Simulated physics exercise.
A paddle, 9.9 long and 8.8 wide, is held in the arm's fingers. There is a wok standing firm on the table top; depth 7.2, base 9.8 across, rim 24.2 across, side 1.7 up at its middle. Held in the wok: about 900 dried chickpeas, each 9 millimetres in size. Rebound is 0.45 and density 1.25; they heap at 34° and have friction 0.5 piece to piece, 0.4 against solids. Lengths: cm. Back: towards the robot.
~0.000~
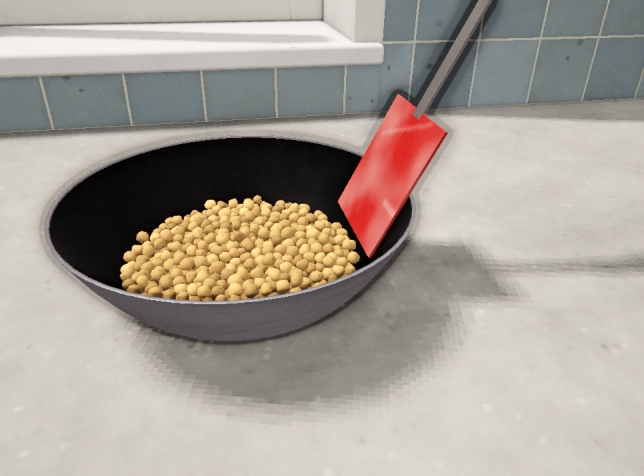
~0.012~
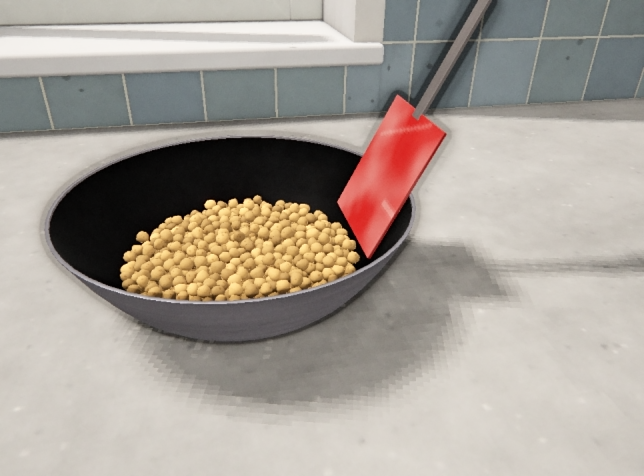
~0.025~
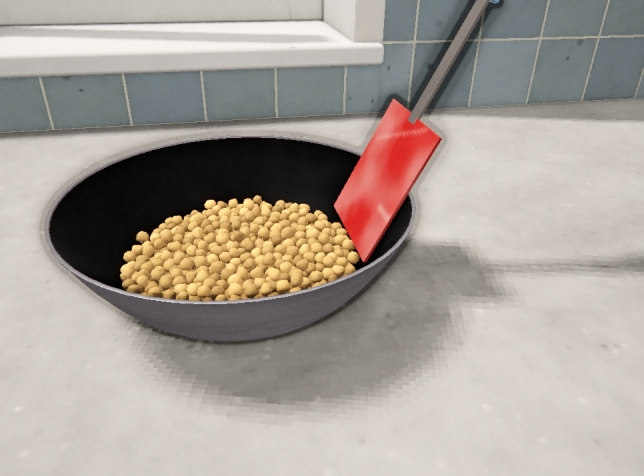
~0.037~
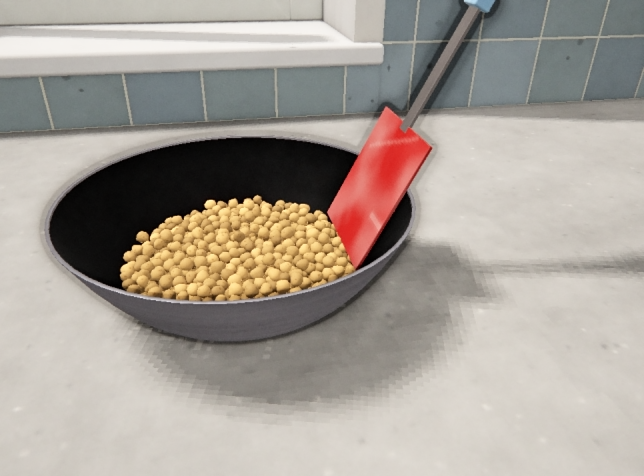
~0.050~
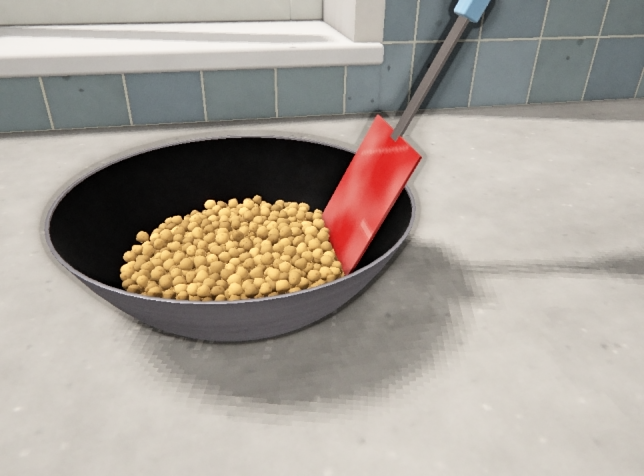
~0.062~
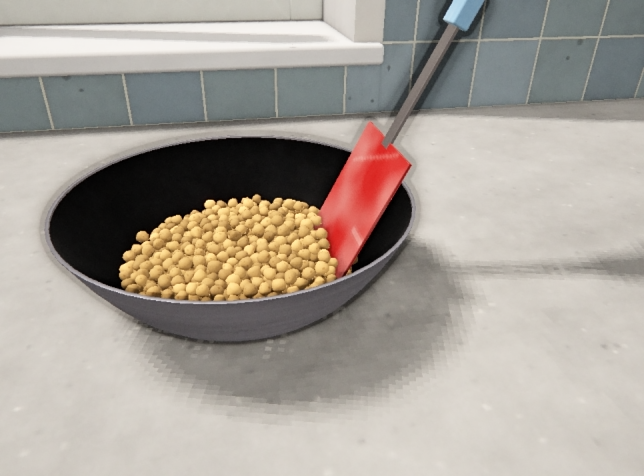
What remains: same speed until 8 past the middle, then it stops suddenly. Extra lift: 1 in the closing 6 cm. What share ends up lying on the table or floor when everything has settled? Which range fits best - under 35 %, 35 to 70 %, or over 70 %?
The range that fits: Under 35 %.
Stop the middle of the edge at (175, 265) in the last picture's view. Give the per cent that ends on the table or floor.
Estimate: Approx. 0 %.
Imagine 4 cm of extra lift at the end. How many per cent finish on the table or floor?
Some 25 in a hundred.
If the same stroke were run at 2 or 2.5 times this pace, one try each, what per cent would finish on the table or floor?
Near 45 and near 50 percent respectively.
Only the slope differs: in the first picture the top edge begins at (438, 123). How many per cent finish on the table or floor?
Spill: Approx. 15 per cent.
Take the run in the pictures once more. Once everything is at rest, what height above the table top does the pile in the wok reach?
8.5 cm.
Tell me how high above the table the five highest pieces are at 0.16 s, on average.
Height: Approx. 5 cm.
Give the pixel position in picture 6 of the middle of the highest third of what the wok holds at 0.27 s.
It is centred at about (142, 228).
After 0.16 s, sloping 63°, highest piece 5 above the table; 900 in the wok.
After 0.27 s, sloping 63°, highest piece 8 above the table; 900 in the wok.
After 0.52 s, sloping 63°, highest piece 9 above the table; 693 in the wok, 129 on the table or floor, 78 on the blade or in flight.
After 1.57 s, sloping 63°, highest piece 8 above the table; 688 in the wok, 212 on the table or floor.
At rest, 688 in the wok, 212 on the table or floor. That is 24 % on the table or floor.
